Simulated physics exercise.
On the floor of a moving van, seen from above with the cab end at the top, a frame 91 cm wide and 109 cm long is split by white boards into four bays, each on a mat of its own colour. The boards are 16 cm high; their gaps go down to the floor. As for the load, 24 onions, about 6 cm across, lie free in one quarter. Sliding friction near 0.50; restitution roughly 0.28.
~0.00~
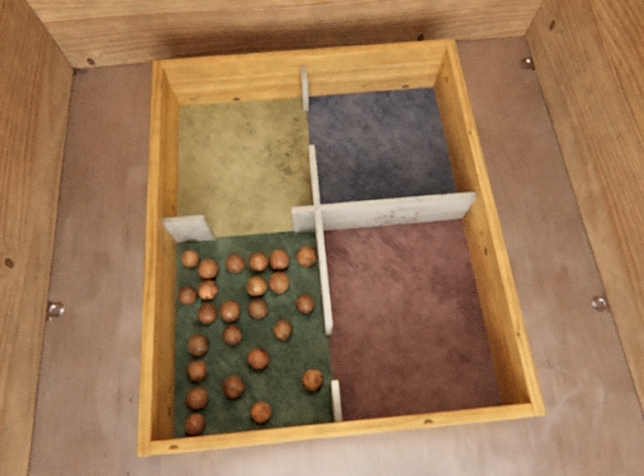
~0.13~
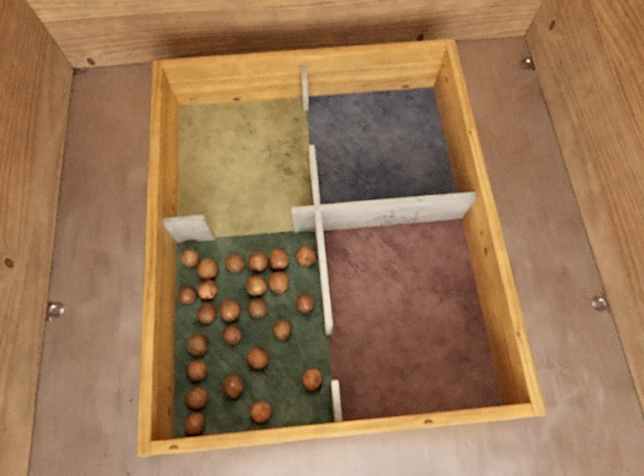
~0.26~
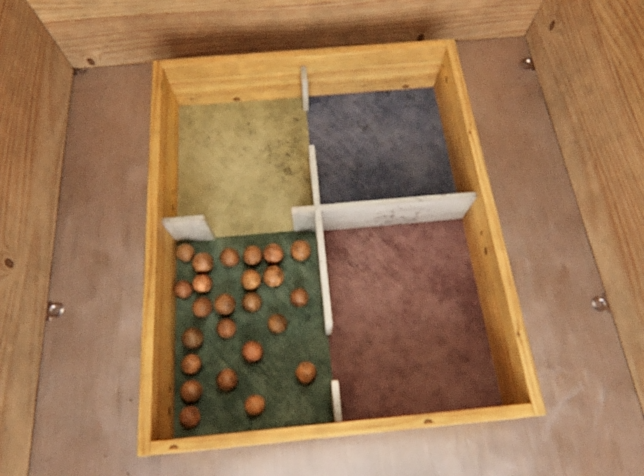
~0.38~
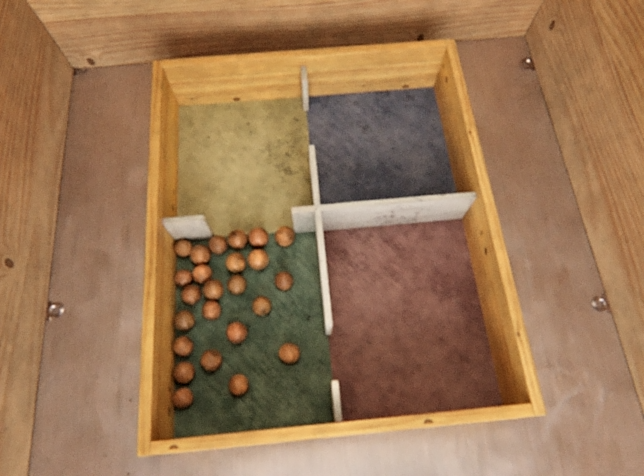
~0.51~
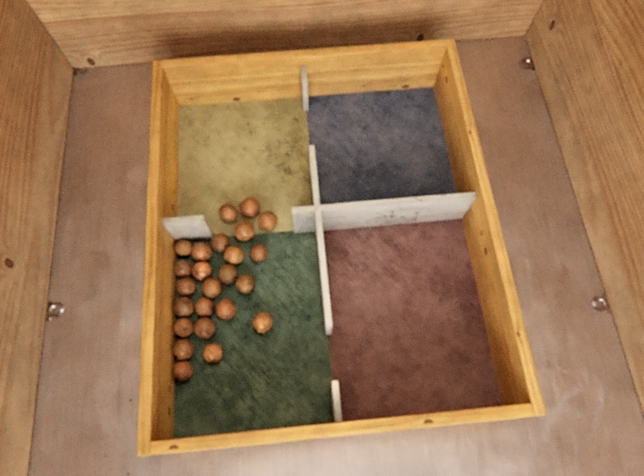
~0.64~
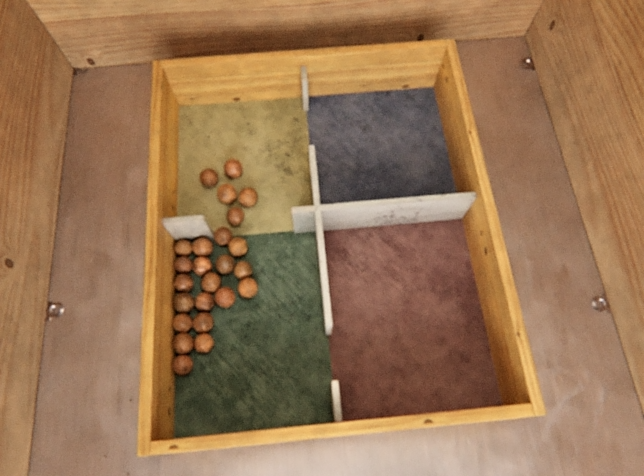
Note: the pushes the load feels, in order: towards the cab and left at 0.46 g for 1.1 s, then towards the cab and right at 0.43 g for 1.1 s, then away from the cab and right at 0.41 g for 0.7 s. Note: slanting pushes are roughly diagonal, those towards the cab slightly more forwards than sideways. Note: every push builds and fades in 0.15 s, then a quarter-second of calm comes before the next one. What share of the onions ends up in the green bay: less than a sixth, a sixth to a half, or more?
Between a sixth and a half.
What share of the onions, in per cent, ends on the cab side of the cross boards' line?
It comes to around 70 percent.
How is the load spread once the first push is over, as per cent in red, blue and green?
Per cent by bay - red: 0, blue: 0, green: 60.
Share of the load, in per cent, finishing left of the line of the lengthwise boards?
Some 50 %.
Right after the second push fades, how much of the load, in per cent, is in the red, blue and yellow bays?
By then: Red 0, blue 20, yellow 50 per cent.
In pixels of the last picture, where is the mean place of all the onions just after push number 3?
Near (361, 212).
After push 1 (1.34 s), 14 in the green bay and 10 in the yellow bay.
After push 2 (2.69 s), 6 in the blue bay, 5 in the green bay and 13 in the yellow bay.
After push 3 (3.64 s), 13 in the blue bay, 6 in the green bay and 5 in the yellow bay.
Final count (at 4.99 s), 13 in the blue bay, 7 in the green bay and 4 in the yellow bay. Asked share, 7 of 24, 29 per cent.
